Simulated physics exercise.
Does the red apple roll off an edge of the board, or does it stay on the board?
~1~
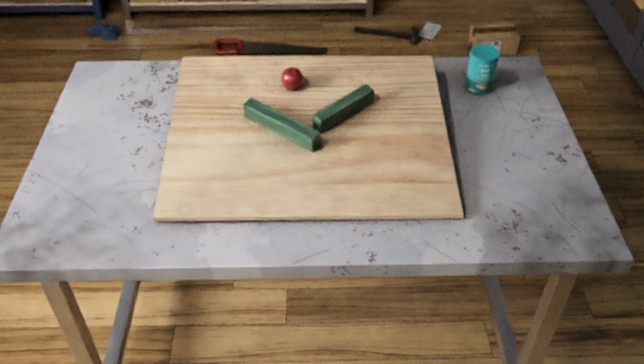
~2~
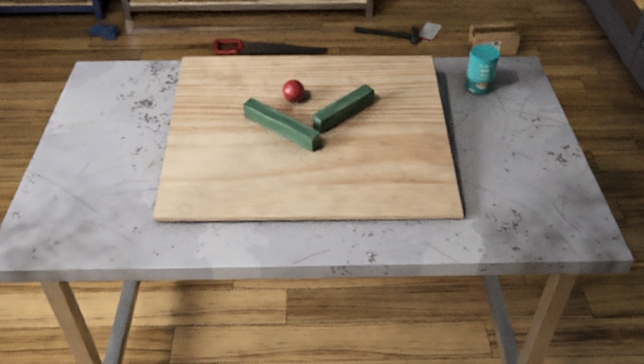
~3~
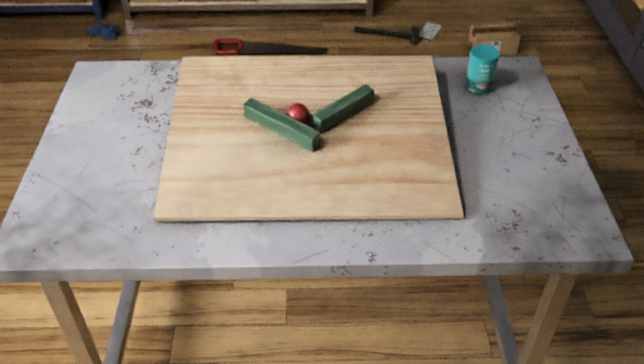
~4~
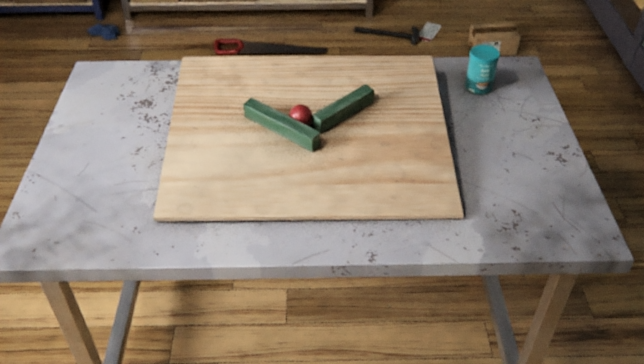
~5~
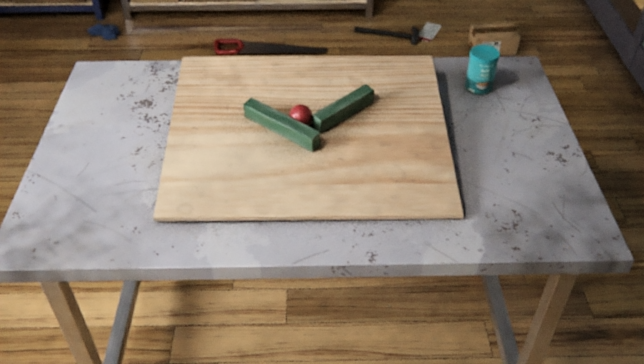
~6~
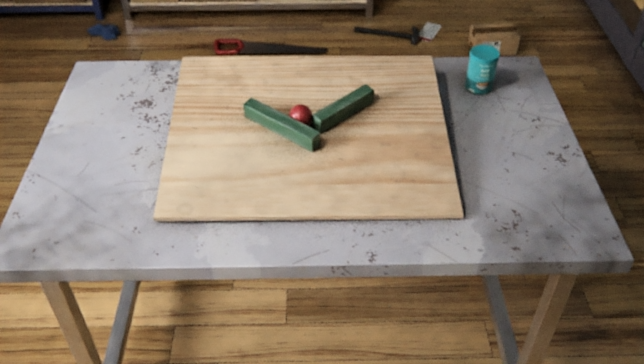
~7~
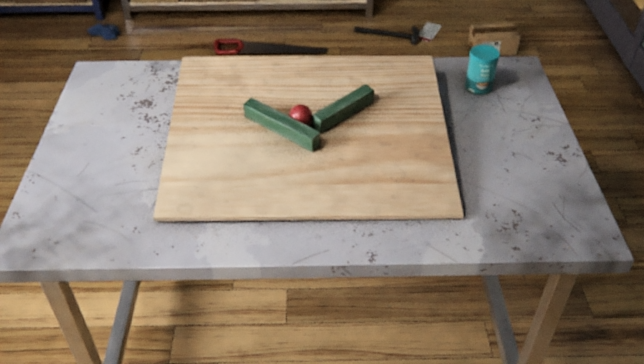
The red apple stays on the board and crosses no edge, because it comes to rest in the V between the two green blocks.
